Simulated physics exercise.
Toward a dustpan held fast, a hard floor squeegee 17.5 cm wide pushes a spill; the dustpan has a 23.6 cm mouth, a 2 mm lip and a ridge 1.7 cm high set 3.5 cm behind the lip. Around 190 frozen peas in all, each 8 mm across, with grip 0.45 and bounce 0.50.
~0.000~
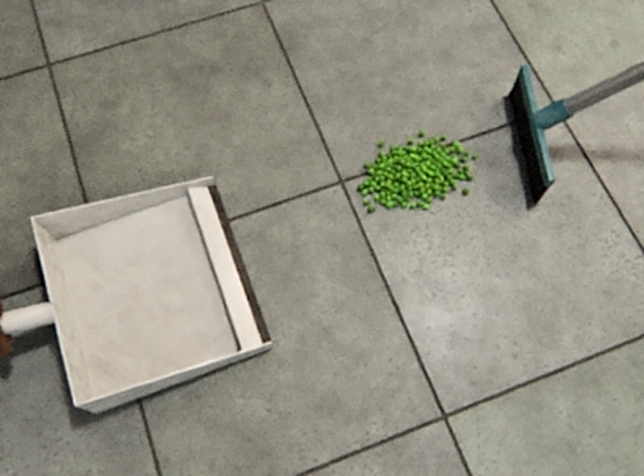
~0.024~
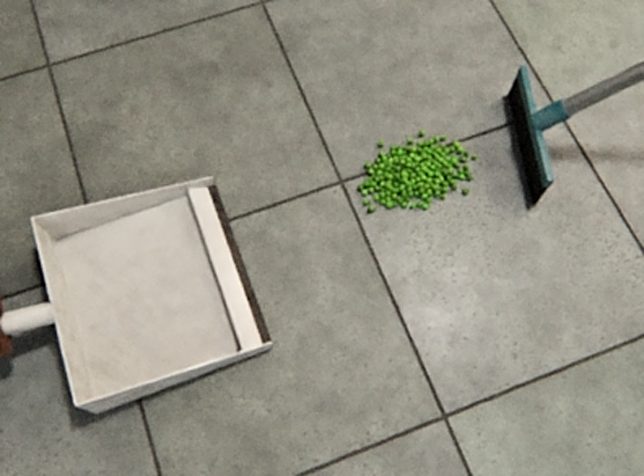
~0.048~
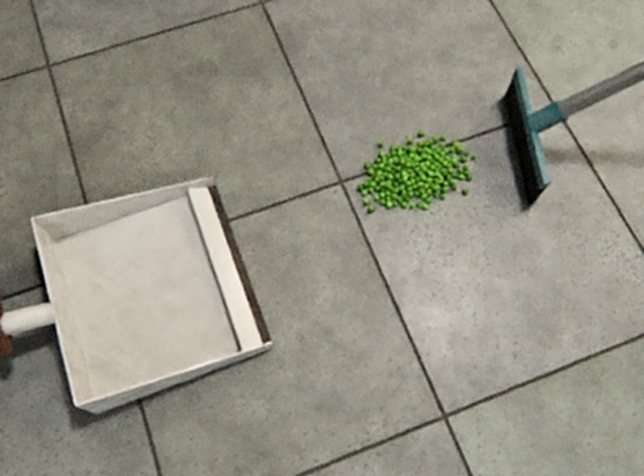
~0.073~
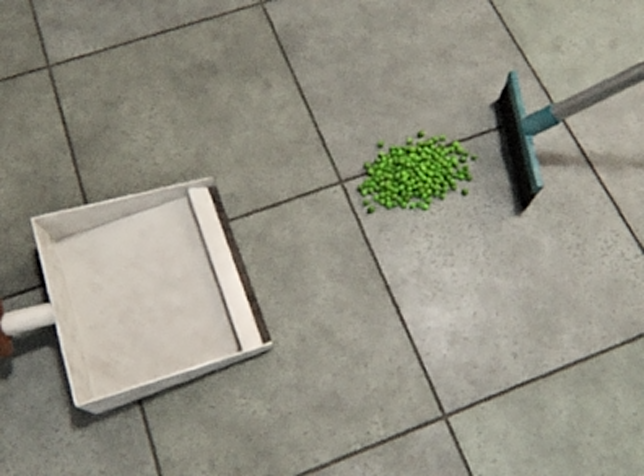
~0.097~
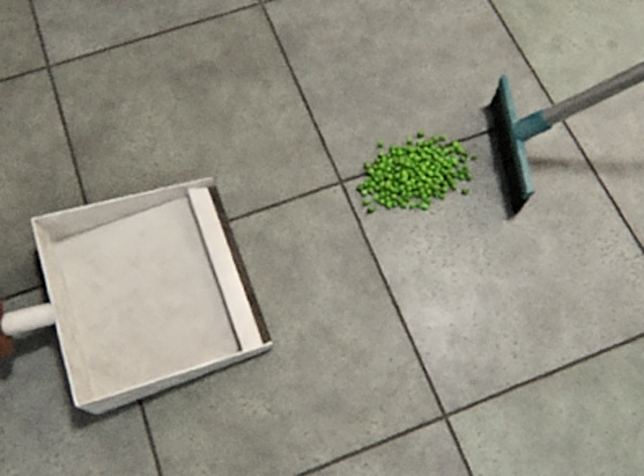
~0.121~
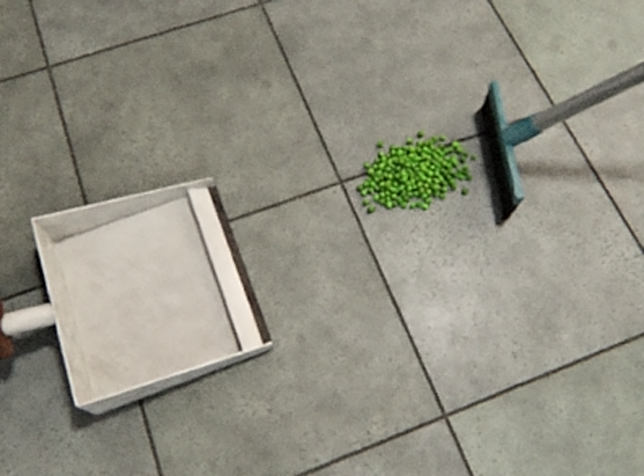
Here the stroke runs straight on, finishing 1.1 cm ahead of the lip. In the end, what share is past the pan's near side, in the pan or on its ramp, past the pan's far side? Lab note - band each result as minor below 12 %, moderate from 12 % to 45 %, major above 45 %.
Past the pan's near side: A tiny fraction, in the pan or on its ramp: A tiny fraction, past the pan's far side: A moderate fraction.
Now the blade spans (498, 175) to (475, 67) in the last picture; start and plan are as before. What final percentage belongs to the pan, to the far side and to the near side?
Split: Pan = 0, far = 50, near = 0.
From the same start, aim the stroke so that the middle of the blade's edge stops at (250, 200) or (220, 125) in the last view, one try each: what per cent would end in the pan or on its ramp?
About 15 % and 0 %.
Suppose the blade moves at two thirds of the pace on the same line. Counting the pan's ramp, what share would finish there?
Near 0 %.
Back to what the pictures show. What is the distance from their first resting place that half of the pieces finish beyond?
I'd put it near 22 cm.
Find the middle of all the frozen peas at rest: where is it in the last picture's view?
About (240, 207).
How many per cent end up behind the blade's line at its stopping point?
30 %.
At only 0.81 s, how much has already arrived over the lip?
It's near 10 percent at that moment.
Then, at 0.37 s, middle of the blade 20 cm from the lip; 0 % over the lip, far side 5 %, near side 0 %.
Then, at 0.53 s, middle of the blade 9 cm from the lip; 0 % over the lip, far side 20 %, near side 0 %.
Then, at 0.81 s, middle of the blade 4 cm from the lip; 10 % over the lip, far side 25 %, near side 0 %.
By 1.4 s all is still; near side 0 %, pan 5 %, far side 25 %, in front of the lip or behind the blade 70 %.
